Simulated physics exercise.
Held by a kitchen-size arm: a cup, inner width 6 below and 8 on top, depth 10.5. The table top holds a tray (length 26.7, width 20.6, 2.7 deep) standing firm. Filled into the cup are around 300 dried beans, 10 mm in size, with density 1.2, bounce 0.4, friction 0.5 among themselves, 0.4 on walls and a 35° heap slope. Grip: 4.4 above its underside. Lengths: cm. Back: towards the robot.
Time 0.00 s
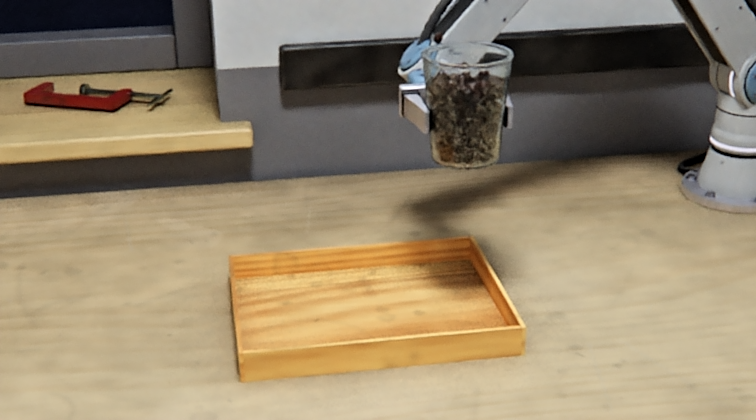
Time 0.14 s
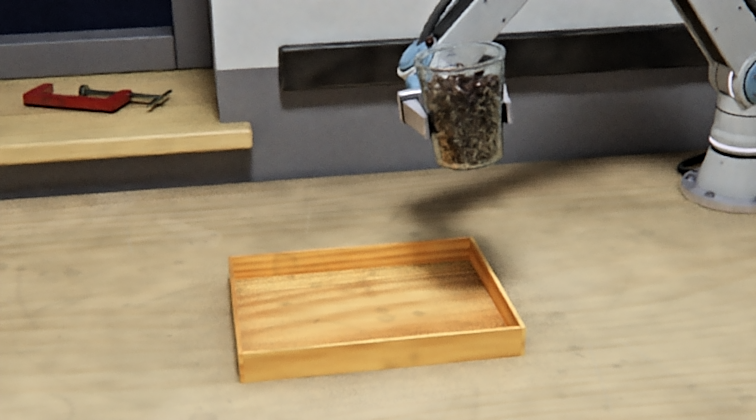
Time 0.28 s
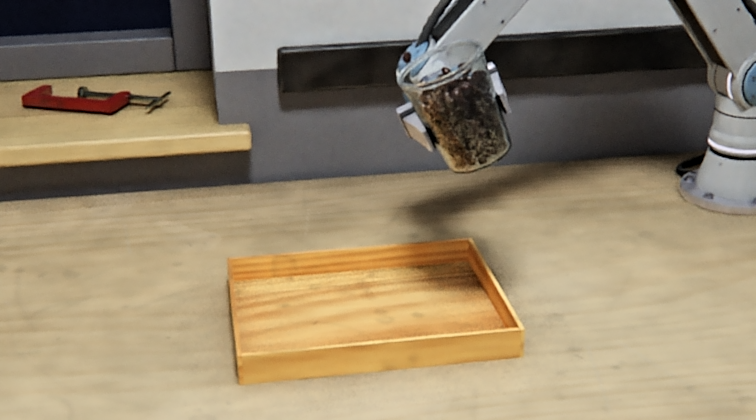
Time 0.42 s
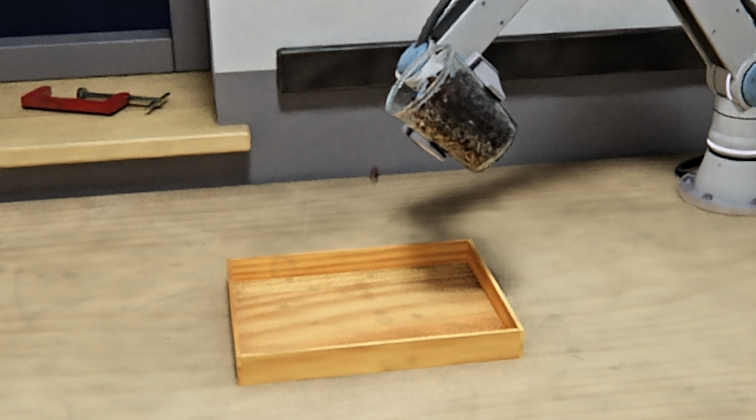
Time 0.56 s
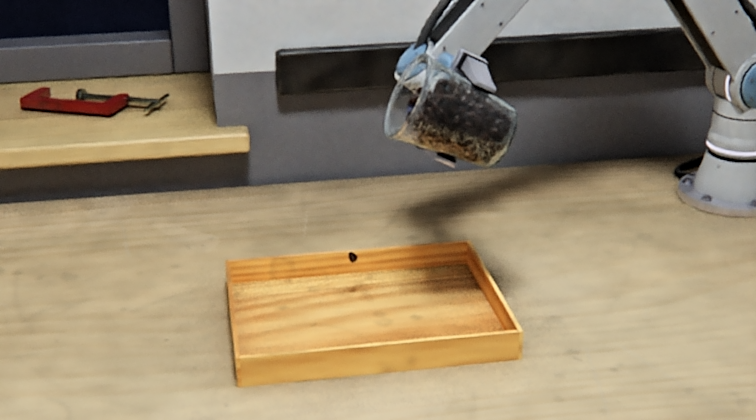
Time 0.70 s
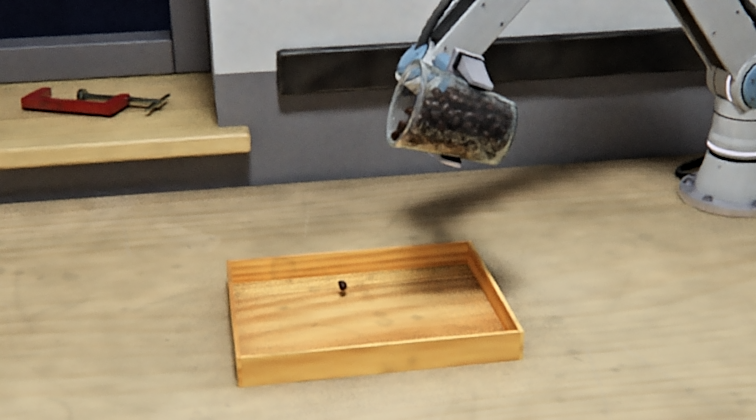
On a workbench, a robot arm tilting a clear cup of dark beans leftward above a wooden tray, one bean dropping in.
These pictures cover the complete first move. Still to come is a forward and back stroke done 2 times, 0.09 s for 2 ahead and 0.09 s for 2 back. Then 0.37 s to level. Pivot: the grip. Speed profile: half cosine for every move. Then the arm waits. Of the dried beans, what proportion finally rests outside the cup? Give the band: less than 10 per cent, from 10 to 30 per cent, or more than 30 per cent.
The band is from 10 to 30 per cent.
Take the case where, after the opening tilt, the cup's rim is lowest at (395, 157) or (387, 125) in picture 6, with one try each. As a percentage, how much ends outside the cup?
I'd put them at some 45 and 5 in a hundred.
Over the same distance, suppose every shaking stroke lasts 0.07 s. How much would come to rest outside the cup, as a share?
Roughly 25 percent then.
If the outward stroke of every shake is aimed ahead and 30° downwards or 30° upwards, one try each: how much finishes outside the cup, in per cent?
First try about 5 %, second try about 20 %.
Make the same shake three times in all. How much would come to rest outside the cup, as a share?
Estimate: Around 20 %.
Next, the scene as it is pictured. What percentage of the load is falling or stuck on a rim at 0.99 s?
I'd put it near 3 per cent.
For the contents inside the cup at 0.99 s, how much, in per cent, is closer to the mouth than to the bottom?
Close to 50 in a hundred.
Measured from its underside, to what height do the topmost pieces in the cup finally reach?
9.5 cm.
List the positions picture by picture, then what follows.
The first frame shows the cup middle at (466, 108), level; upper third of the load around (467, 88), from x 435 to 500, top at y 40; 298 in the cup.
The second frame shows the cup middle at (465, 109), tilted 7° forward; upper third of the load around (464, 88), from x 430 to 495, top at y 40.
The third frame shows the cup middle at (461, 111), tilted 24° forward; upper third of the load around (460, 93), from x 405 to 500, top at y 60; 297 in the cup, 1 in flight or on a rim.
The fourth frame shows the cup middle at (458, 114), tilted 45° forward; upper third of the load around (456, 97), from x 375 to 505, top at y 70; 297 in the cup, 1 in flight or on a rim.
The fifth frame shows the cup middle at (455, 117), tilted 62° forward; upper third of the load around (452, 102), from x 355 to 510, top at y 80; 297 in the cup, 1 in the tray.
The sixth frame shows the cup middle at (456, 118), tilted 69° forward; upper third of the load around (455, 106), from x 345 to 510, top at y 90; 297 in the cup, 1 in the tray.
After 0.99 s, tilted 69° forward, highest piece 23 above the table; 276 in the cup, 13 in the tray, 9 in flight or on a rim.
After 1.28 s, tilted 23° forward, highest piece 26 above the table; 252 in the cup, 41 in the tray, 5 in flight or on a rim.
After 1.63 s, level, highest piece 26 above the table; 252 in the cup, 46 in the tray.
After 2.68 s, level, highest piece 26 above the table; 252 in the cup, 46 in the tray.
In the end, 252 in the cup, 46 in the tray. That is 15 % outside the cup.
